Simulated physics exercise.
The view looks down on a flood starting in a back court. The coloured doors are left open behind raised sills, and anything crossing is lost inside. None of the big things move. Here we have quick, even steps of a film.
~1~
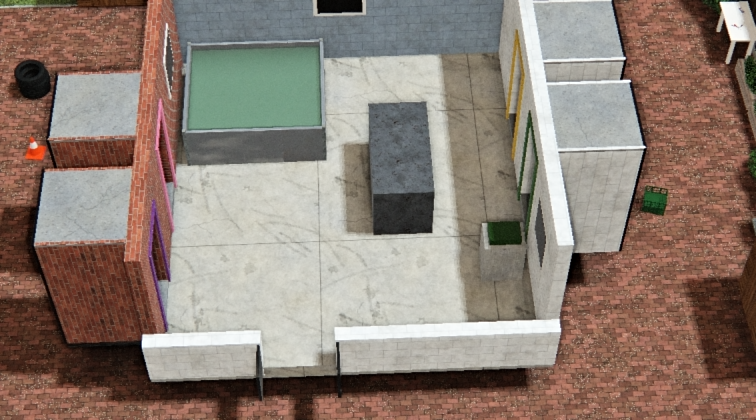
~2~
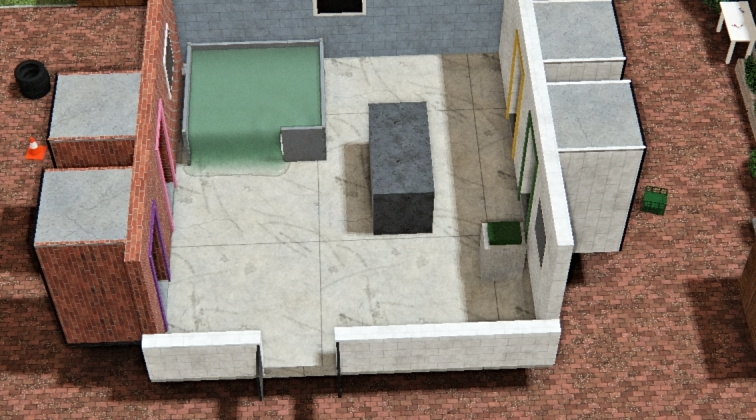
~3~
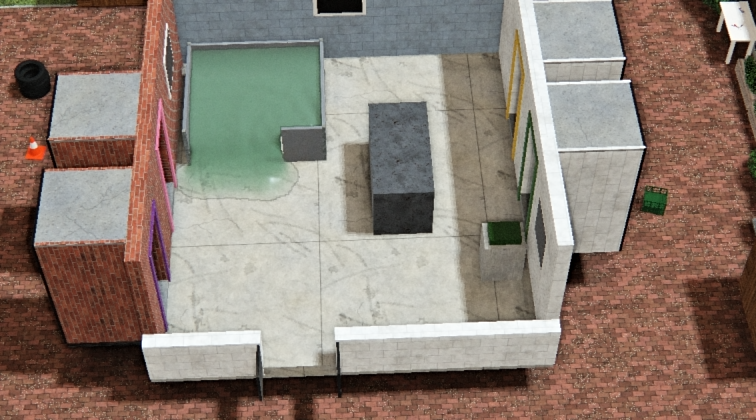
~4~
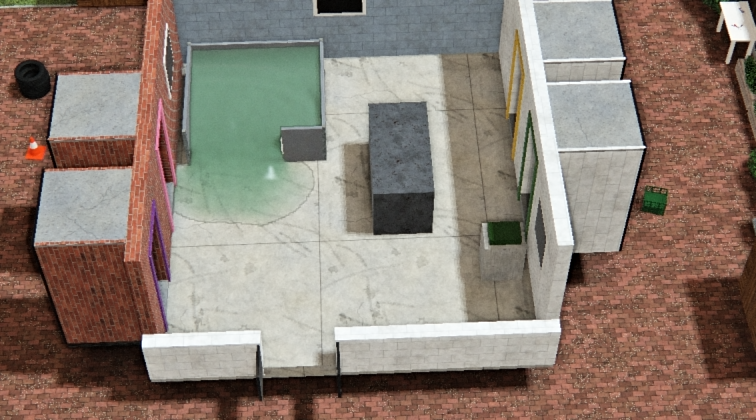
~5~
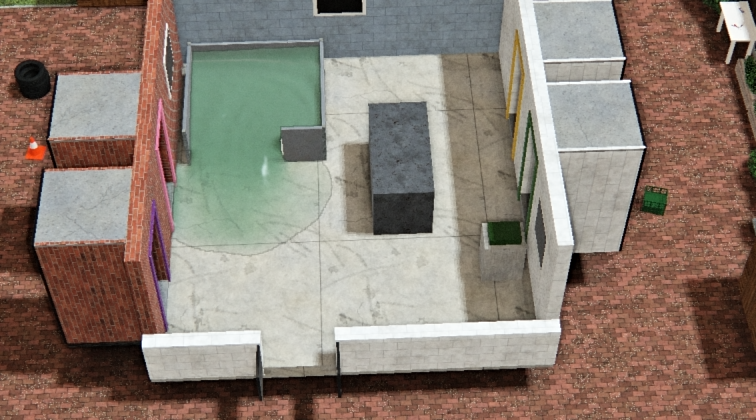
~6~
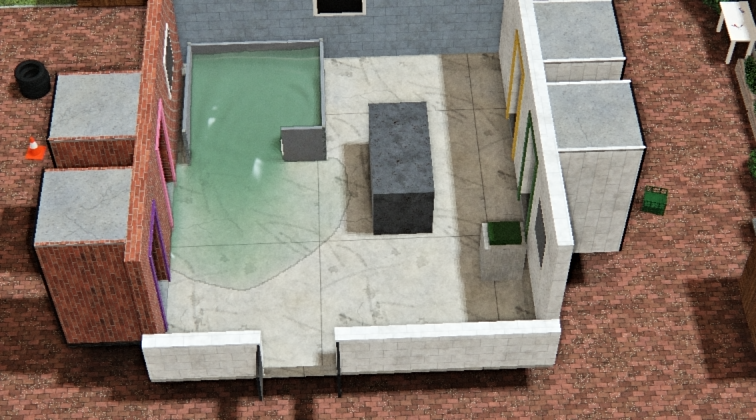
Green water pouring from a broken-open tank in a walled court, spreading across the pale floor toward the viewer beside a dark block.
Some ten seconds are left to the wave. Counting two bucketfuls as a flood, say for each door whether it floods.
Door by door: Pink door - flooded; purple door - flooded; green door - not flooded; yellow door - not flooded.
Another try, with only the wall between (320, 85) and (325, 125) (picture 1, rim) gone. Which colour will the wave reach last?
The door marked pink is last in line.
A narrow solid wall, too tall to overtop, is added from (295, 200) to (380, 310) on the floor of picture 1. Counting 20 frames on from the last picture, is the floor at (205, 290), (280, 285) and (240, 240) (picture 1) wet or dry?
Taking the points in the order given, they are inundated, inundated and inundated.
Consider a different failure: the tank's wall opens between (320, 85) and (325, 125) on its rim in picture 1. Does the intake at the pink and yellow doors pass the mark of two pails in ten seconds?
Result: Pink stays unflooded, yellow gets flooded.
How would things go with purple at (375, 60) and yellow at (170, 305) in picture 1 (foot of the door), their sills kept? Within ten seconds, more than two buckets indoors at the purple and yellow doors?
My reading: Purple door stays within the limit, yellow door exceeds the limit.
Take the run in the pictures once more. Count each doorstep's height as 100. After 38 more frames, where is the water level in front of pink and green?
Respectively about 70 and 20 per cent.
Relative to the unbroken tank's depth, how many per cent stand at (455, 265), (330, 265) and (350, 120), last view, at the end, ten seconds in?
About 12, 12 and 2 percent, in that order.
A moment on, water covers 40 % of the floor; the pink door under two buckets in, the purple door wet at the sill, nothing in, the green door not reached, the yellow door not reached.
Next, water covers 45 % of the floor; the pink door over two buckets in, the purple door over two buckets in, the green door not reached, the yellow door not reached.
Then, water covers 50 % of the floor; the pink door far over two buckets in, the purple door far over two buckets in, the green door not reached, the yellow door not reached.
Later, water covers 75 % of the floor; the pink door far over two buckets in, the purple door far over two buckets in, the green door wet at the sill, nothing in, the yellow door wet at the sill, nothing in.
In the end, water covers 95 % of the floor; the pink door far over two buckets in, the purple door far over two buckets in, the green door wet at the sill, nothing in, the yellow door wet at the sill, nothing in.
